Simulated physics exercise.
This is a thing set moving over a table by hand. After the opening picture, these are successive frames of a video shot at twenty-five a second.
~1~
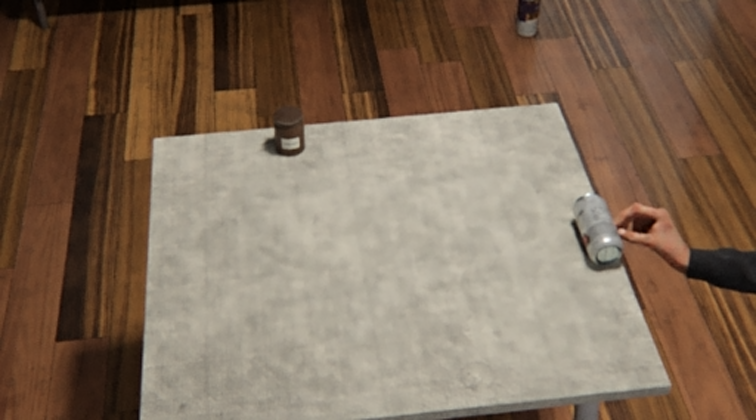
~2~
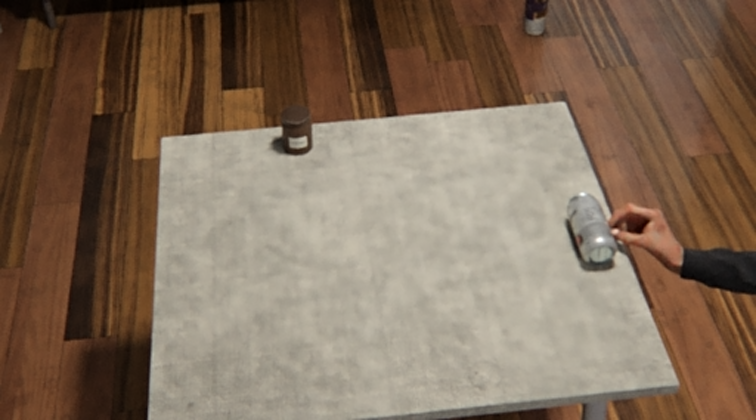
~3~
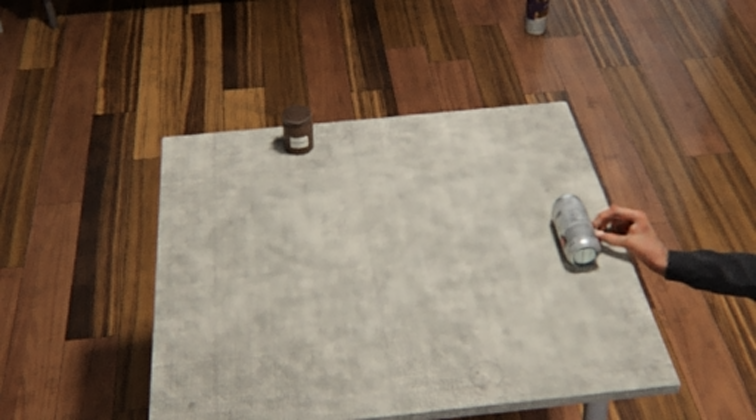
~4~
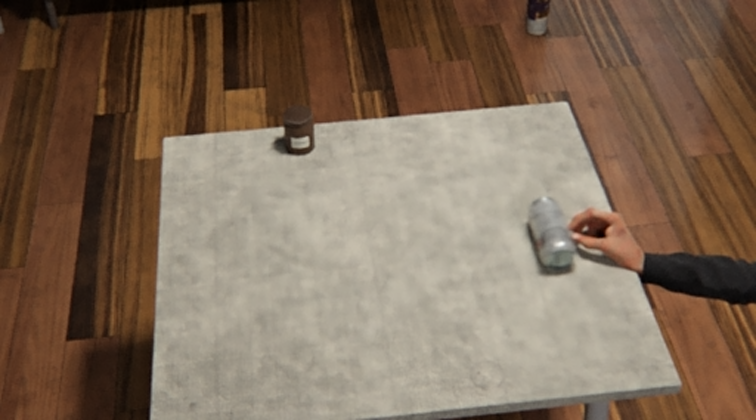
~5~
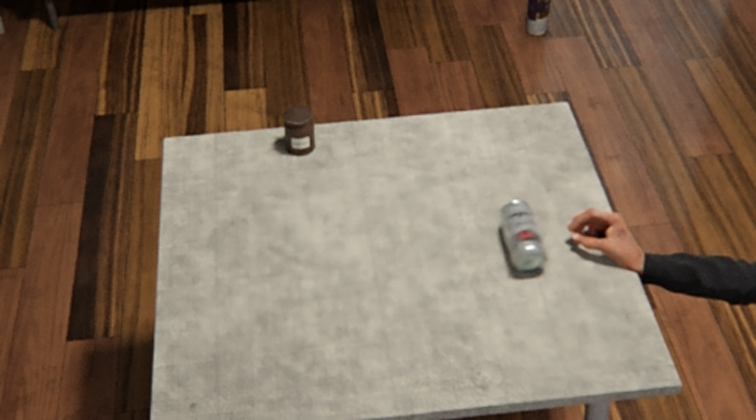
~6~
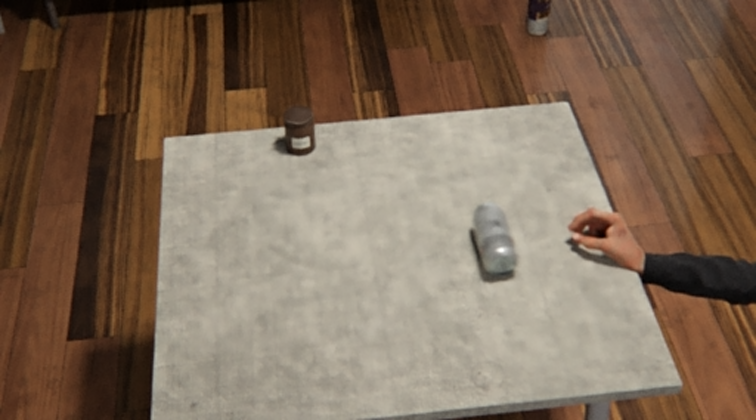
On a grey table above a wooden floor, a hand at the right edge pushes a white can lying on its side, while a dark jar stands near the back. The hand then stays behind as the can rolls left, away from the fingers and across the tabletop.
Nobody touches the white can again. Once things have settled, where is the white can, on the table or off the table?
The white can goes over the edge.
Then, 0.20 s later than the last frame, white can moved well along near (358, 253).
Then, 0.50 s later than the last frame, white can moved well along near (175, 271).
Then, 0.70 s later than the last frame, white can now off the table.
Then, 1.00 s later than the last frame, things are still on the move.
When it is over, off the table, white can.
